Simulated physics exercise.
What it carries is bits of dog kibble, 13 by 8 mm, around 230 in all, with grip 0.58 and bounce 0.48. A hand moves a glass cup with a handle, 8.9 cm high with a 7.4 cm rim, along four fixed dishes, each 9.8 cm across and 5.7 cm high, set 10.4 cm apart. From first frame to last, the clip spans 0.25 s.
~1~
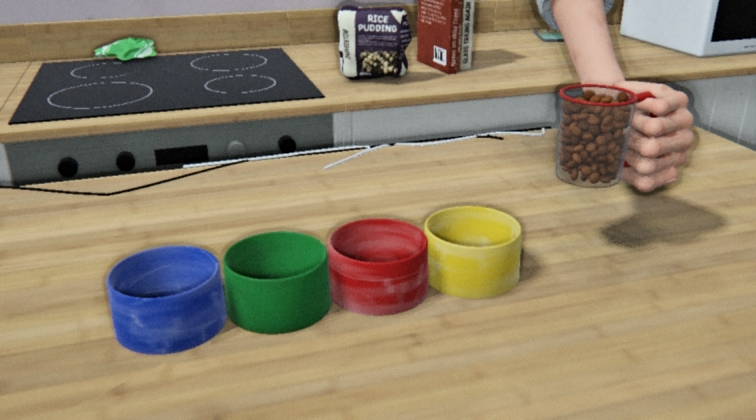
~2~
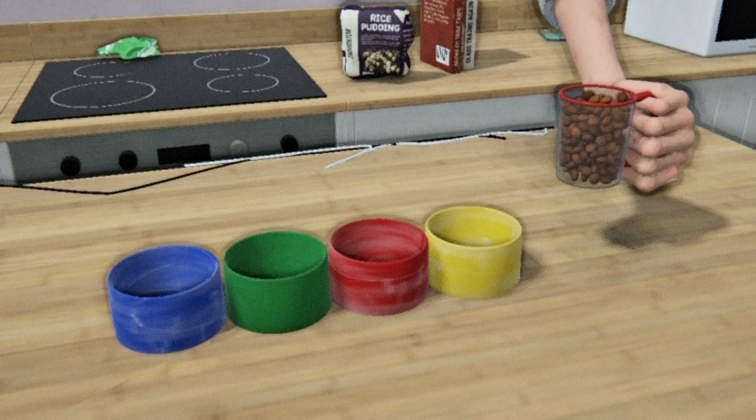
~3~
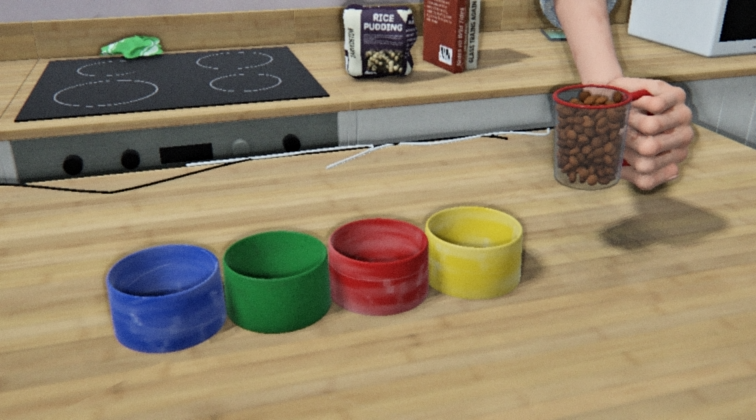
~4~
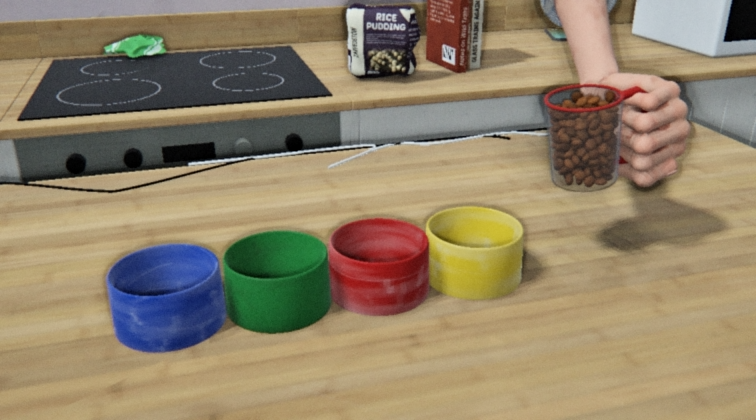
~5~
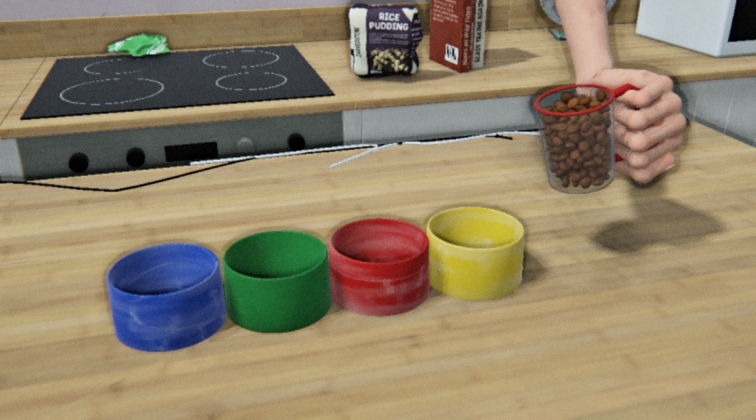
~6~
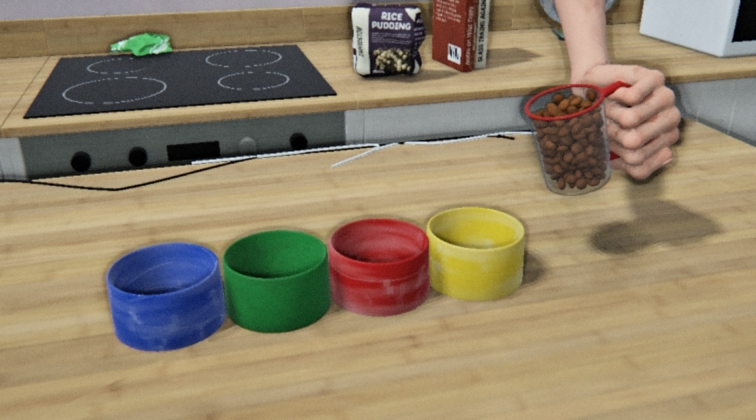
The video shows a hand holding a clear cup of brown pieces above a wooden counter, right of yellow, red, green and blue dishes in a row; the hand shifts the cup slightly left while gradually tilting it leftward.
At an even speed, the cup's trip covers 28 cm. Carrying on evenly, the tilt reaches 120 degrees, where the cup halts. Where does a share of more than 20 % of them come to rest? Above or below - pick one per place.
Red: Above; blue: Below; green: Above; yellow: Below; counter: Below.
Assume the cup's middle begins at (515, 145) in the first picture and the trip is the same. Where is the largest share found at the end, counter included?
Largest amount ends at green.
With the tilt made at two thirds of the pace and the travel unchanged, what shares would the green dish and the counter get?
Green 100; counter 0.
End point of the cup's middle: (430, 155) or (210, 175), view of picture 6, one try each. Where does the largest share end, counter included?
Try 1 - red; try 2 - green.
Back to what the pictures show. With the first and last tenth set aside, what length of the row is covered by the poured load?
That stretch measures near 13 centimetres.
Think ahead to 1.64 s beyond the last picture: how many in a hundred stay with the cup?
My guess is near 0 per cent.
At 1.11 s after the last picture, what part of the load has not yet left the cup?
Close to 55 % of the load.
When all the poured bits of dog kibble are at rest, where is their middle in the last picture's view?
In the last view, approximately (299, 286).
Then, 0.67 s after the last picture, tilt 81 degrees; cup holds 95 %.
Then, 1.11 s after the last picture, tilt 119 degrees; cup holds 55 %, red 35 %.
Then, 1.64 s after the last picture, tilt 120 degrees; cup holds 0 %, red 35 %, green 55 %.
In the end, red 35 %, blue 0 %, green 55 %, yellow 0 %, counter 10 %.
